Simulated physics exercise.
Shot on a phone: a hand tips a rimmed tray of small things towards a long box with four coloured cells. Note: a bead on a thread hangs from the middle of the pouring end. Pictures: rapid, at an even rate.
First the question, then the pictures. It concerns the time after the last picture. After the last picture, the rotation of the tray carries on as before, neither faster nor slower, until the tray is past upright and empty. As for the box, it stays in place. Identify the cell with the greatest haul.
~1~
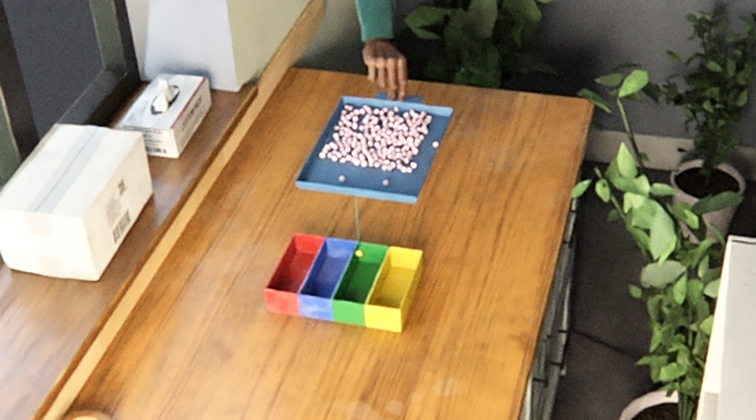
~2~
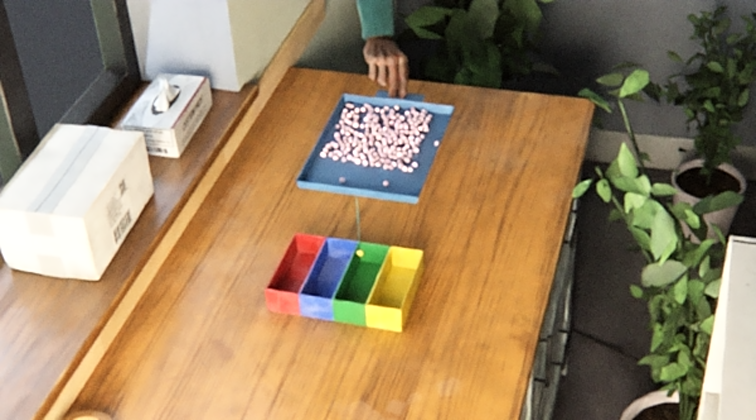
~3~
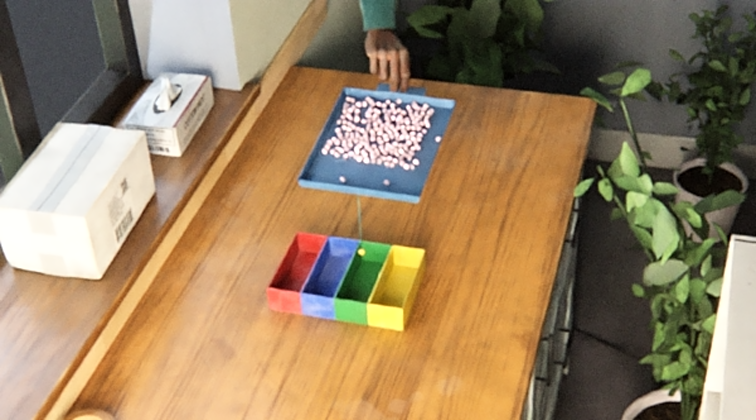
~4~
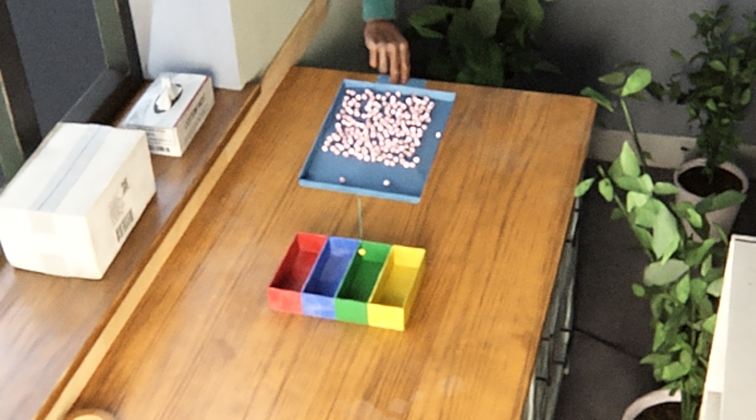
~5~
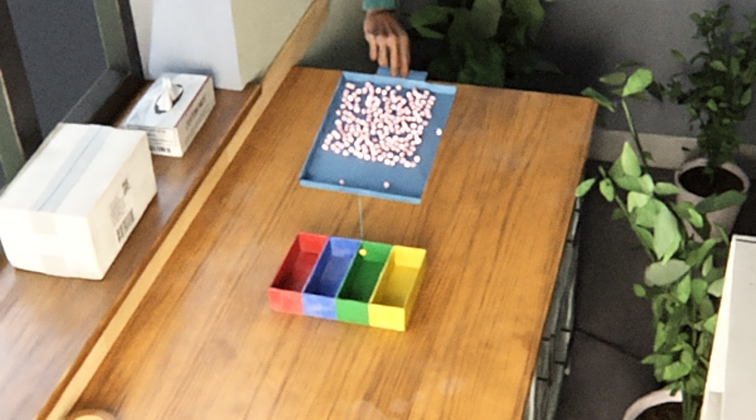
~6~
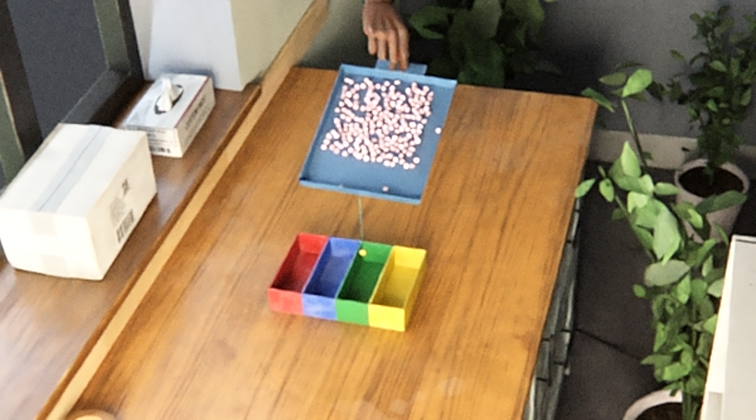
Greatest haul: Yellow.
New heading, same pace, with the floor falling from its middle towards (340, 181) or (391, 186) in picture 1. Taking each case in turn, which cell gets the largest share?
That red cell first, yellow second.
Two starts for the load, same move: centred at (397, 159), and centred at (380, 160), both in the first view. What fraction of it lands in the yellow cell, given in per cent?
It's 40 percent the first time and 40 percent the second.
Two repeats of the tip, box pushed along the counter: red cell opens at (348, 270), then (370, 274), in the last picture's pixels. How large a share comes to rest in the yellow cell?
The first position comes out at 0 per cent, the other at 0 per cent.
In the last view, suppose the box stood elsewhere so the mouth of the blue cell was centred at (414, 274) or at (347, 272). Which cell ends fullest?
The blue cell first, yellow second.
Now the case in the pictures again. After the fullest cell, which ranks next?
Rank 2: That green cell.
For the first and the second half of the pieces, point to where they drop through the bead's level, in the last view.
At (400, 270) for the first part, then at (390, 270) for the others.
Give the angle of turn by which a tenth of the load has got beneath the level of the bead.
That would be about 55 degrees from level.
Shortly afterwards, tray tipped steeply; the bulk on the tray; a little in the yellow cell; only a few in the green cell; only a few in the blue cell; a little falling or outside the box.
Next, tray tipped right over; a little on the tray; near a quarter in the yellow cell; a little in the green cell; a little in the blue cell; near a third falling or outside the box.
Some moments later, tray tipped past a quarter turn; near a third in the yellow cell; near a quarter in the green cell; a little in the blue cell; near a quarter falling or outside the box.
In the end, tray tipped past a quarter turn; near a third in the yellow cell; near a quarter in the green cell; a little in the blue cell; none at all in the red cell; near a quarter outside the box.
